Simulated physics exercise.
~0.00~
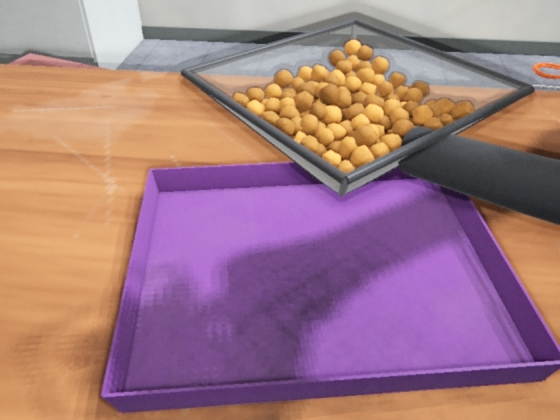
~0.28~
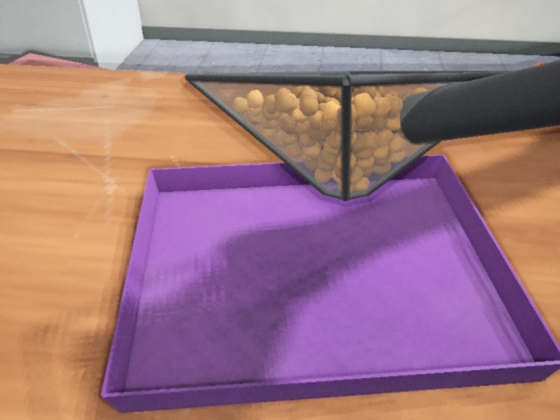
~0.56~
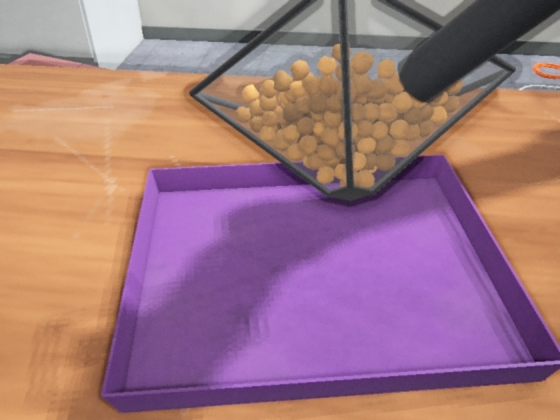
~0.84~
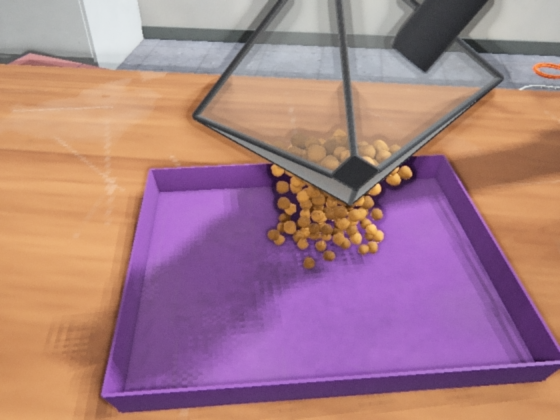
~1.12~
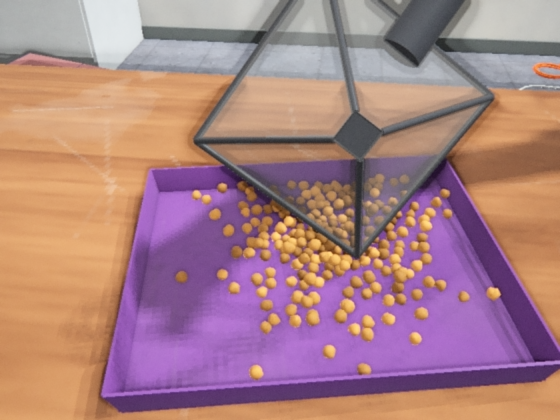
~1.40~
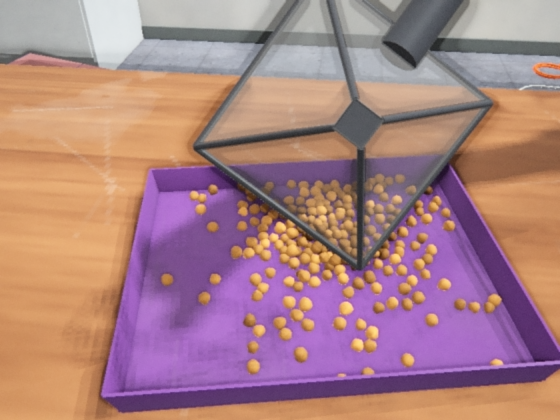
Wooden tabletop with a clear, dark-edged scoop tipping over a purple tray, emptying its roasted chickpeas into a scattered heap.
